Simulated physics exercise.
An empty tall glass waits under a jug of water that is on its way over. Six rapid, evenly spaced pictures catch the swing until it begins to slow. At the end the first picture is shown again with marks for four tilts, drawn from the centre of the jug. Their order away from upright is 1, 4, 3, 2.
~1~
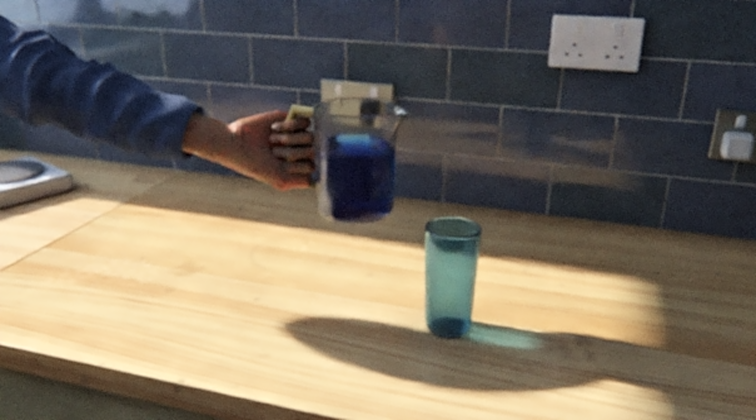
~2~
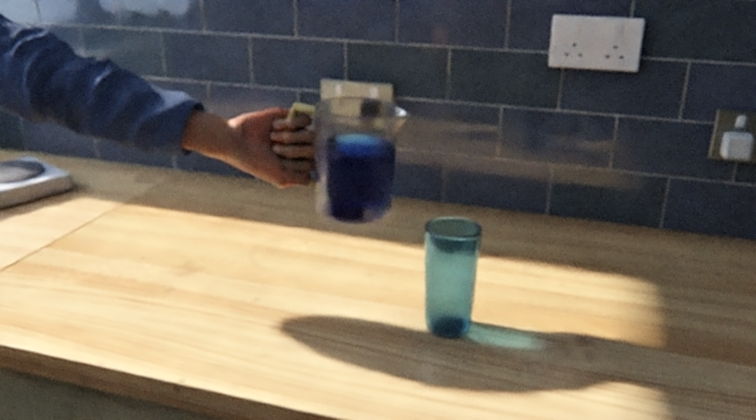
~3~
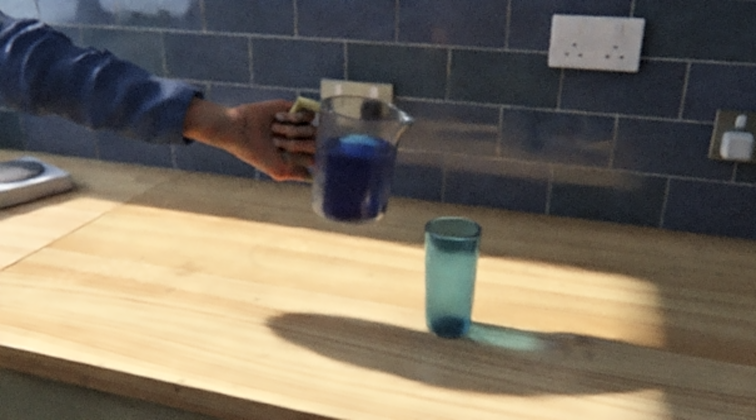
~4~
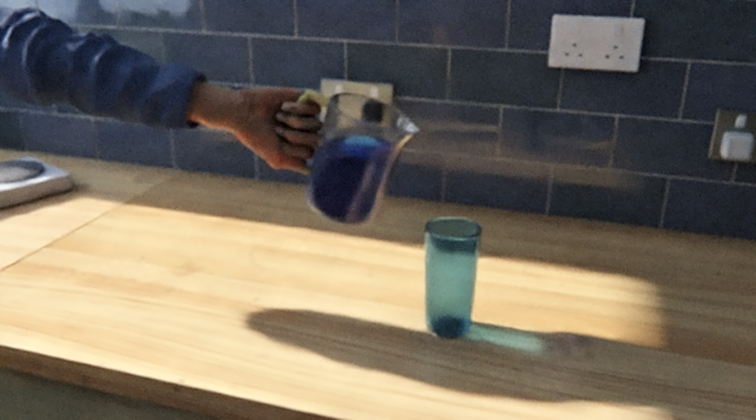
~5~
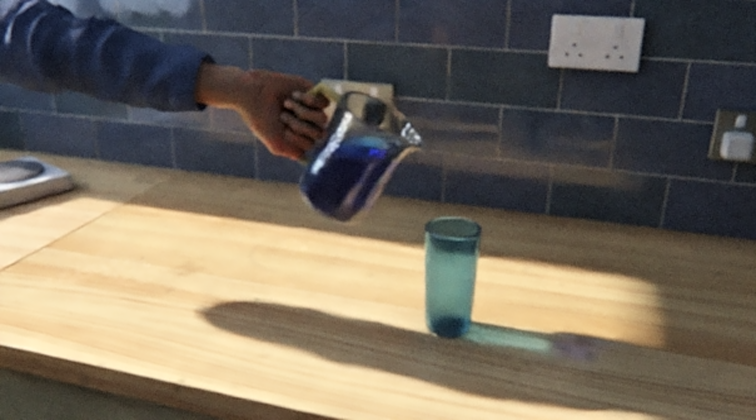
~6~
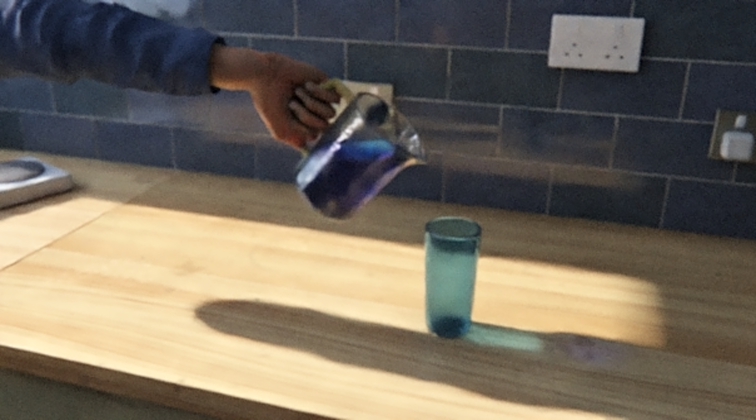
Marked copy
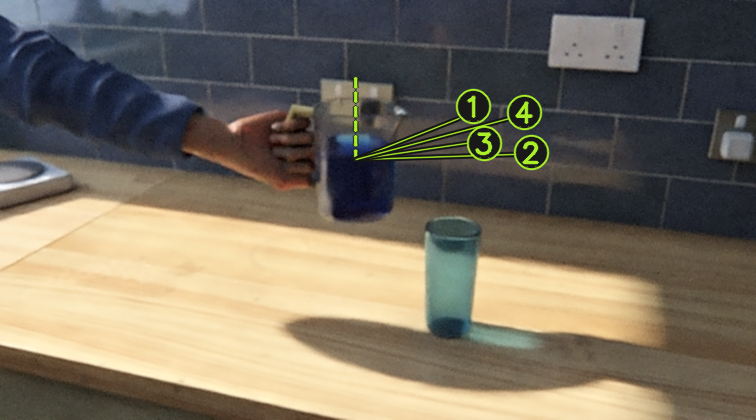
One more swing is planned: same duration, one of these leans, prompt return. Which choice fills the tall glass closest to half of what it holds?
I would pick line 1.
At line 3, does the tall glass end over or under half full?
Over.
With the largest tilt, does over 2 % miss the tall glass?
Yes.
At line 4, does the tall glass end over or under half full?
Over.
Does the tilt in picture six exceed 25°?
Yes, it does.
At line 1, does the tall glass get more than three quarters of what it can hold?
No, less.
On the marked copy, 1 at (459, 118); 2 at (515, 154); 3 at (467, 143); 4 at (508, 118).
If 1 is chosen, the tall glass ends with about 48 % of what it can hold.
If 2 is chosen, the tall glass is filled to the brim; 9 % of the water is spilt.
If 3 is chosen, the tall glass ends with about 91 % of what it can hold.
If 4 is chosen, the tall glass ends with about 70 % of what it can hold.
